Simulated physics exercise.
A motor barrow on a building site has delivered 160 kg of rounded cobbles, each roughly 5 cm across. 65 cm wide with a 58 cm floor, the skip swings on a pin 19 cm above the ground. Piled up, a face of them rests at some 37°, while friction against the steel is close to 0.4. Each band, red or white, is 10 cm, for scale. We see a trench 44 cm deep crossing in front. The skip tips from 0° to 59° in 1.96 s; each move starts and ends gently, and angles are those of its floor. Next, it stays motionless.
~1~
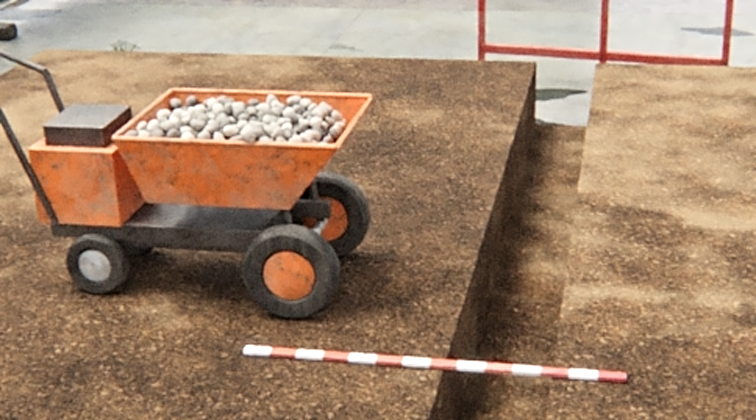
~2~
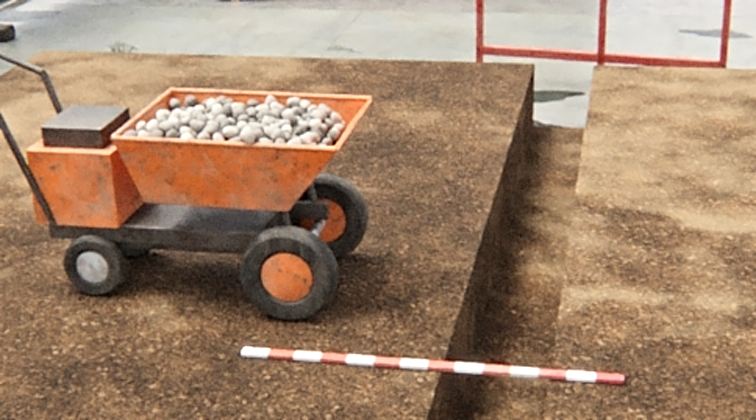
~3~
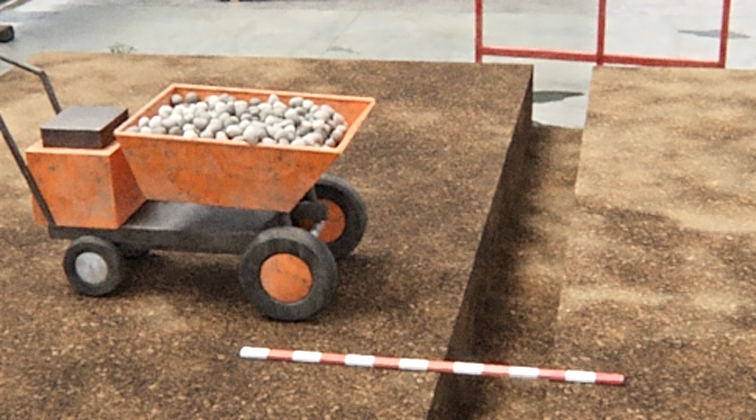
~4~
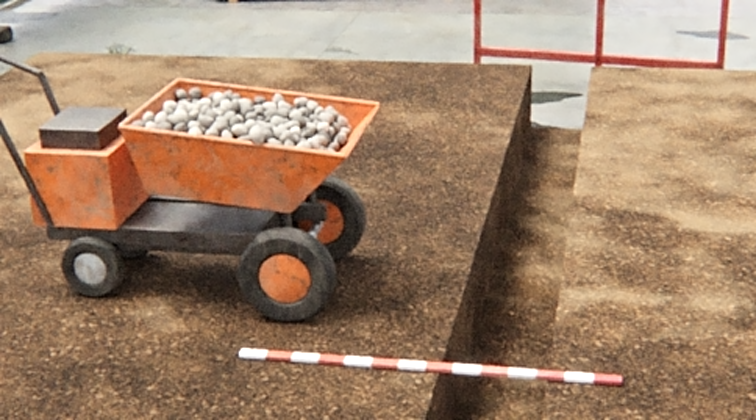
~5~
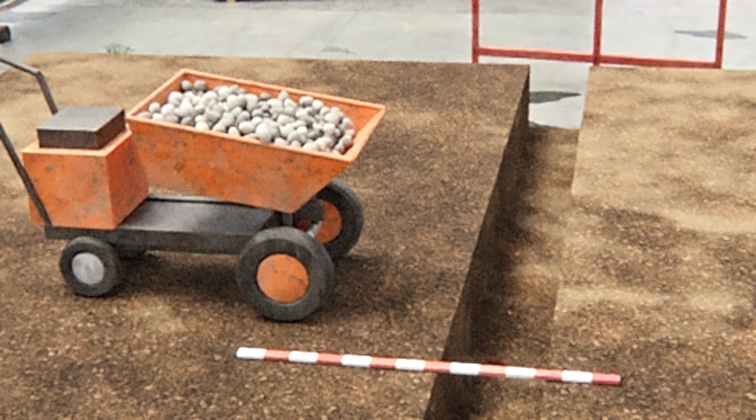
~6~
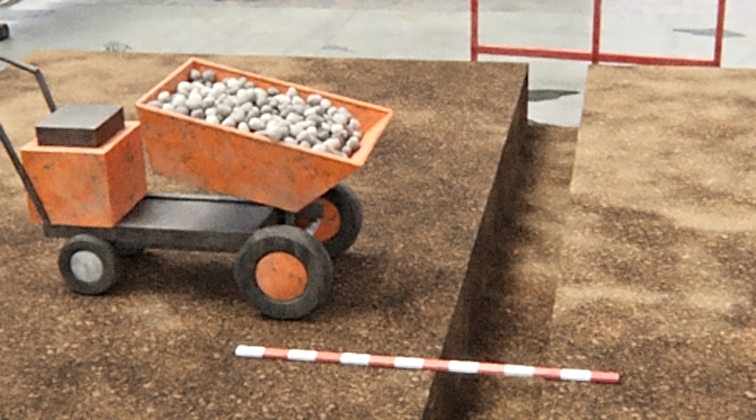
At the start, an orange motor barrow loaded with rounded grey stones stands on brown ground beside a trench, its skip level behind a red-and-white striped pole. The skip then tilts gradually, its rear rising and its front lip dipping slightly to the right, while the wheels stay put and the stones remain heaped inside.
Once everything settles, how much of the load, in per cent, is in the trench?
Once it settles, about 72 per cent of the load is there.
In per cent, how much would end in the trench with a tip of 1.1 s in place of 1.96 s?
It'd be some 75 per cent.
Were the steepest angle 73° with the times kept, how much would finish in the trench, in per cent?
It would be near 100 per cent.
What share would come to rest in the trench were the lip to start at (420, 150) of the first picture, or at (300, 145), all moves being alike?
Result: Close to 50 then close to 50 per cent.
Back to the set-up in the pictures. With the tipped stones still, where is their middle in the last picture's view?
Roughly at (504, 377).
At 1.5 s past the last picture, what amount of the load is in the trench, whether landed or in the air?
Around 25 per cent of it.
Then, 0.9 s after the last picture the floor is at 50°, 99 % in the skip, 1 % short of the trench; the foremost stones are at (443, 232).
Then, 1.5 s after the last picture the floor is at 59°, 71 % in the skip, 4 % short of the trench, 25 % in the trench; the foremost stones are at (543, 391).
Then, 1.8 s after the last picture the floor is at 59°, 51 % in the skip, 2 % short of the trench, 47 % in the trench; the foremost stones are at (548, 369).
Then, 3.8 s after the last picture the floor is at 59°, 26 % in the skip, 2 % short of the trench, 72 % in the trench; the foremost stones are at (549, 358).
